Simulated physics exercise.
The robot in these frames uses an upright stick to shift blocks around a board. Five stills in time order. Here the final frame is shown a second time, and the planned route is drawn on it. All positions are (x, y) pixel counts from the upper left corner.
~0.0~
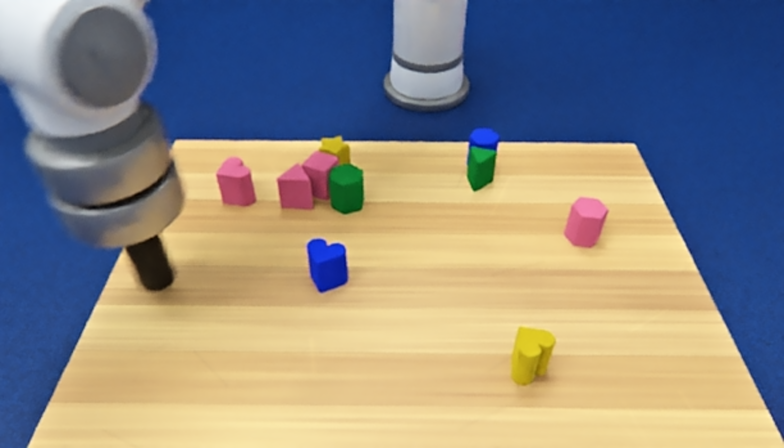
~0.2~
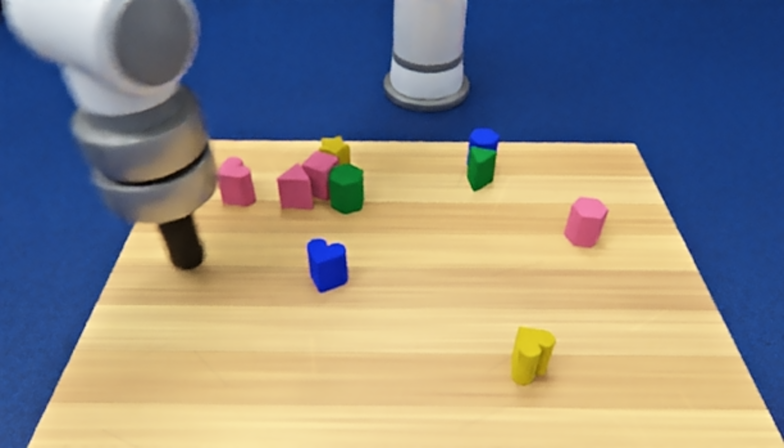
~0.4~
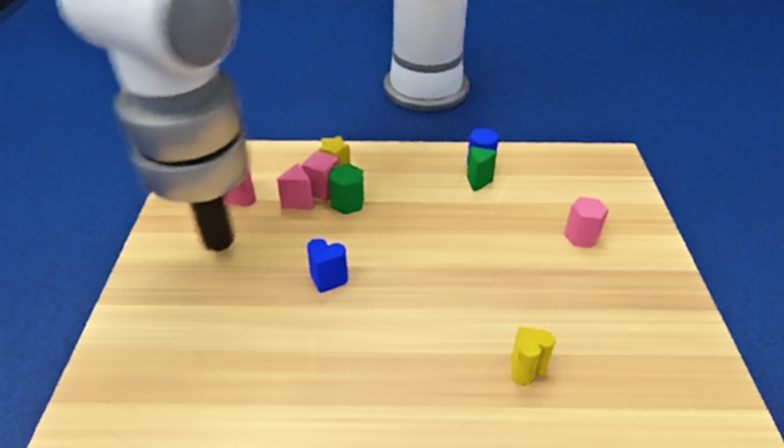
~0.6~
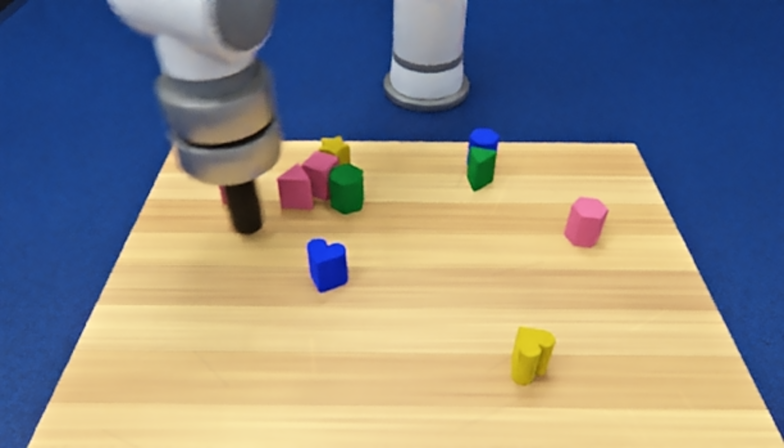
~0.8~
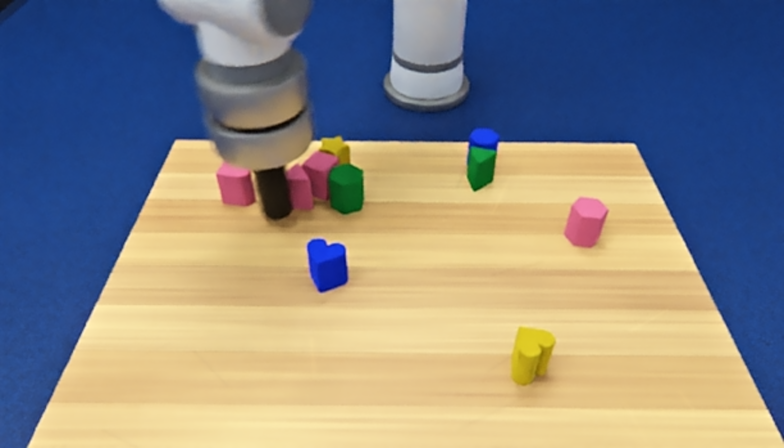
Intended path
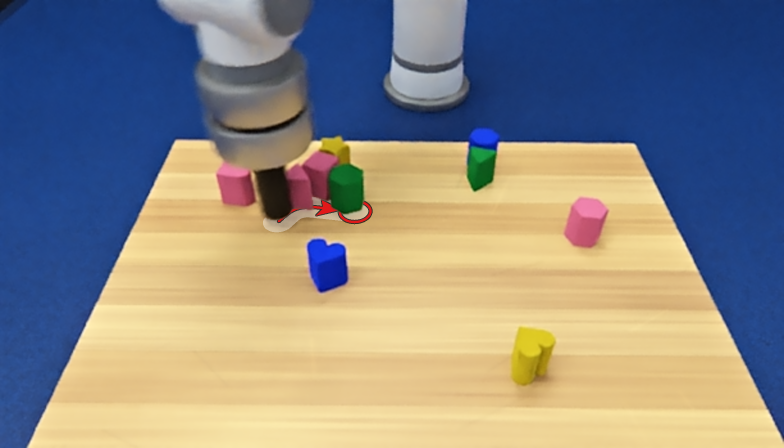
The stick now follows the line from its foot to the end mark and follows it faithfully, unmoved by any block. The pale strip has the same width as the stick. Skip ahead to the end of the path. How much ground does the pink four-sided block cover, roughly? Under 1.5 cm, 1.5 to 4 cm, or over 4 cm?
Goes under 1.5 cm.
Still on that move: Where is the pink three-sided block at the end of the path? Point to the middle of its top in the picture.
Put as a pixel place, it's (301, 162).
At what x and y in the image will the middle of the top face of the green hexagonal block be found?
It comes to (379, 168).
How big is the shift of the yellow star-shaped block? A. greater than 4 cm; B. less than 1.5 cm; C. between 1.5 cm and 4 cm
Answer: B.
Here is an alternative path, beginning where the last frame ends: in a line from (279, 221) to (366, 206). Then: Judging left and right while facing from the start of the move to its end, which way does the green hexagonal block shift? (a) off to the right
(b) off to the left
Correct choice: B.
Path on the board, from (279, 221) by way of (300, 208) and (328, 209) to (355, 211).
What follows on the original path. Halfway along, stick at (314, 197); pink three-sided block at (301, 162); pink four-sided block at (325, 156), turned 30° clockwise; yellow star-shaped block at (338, 140).
At the end, stick at (355, 201); pink three-sided block at (301, 162); pink four-sided block at (325, 156), turned 30° clockwise; yellow star-shaped block at (338, 140); green hexagonal block at (379, 168), turned 55° anticlockwise.
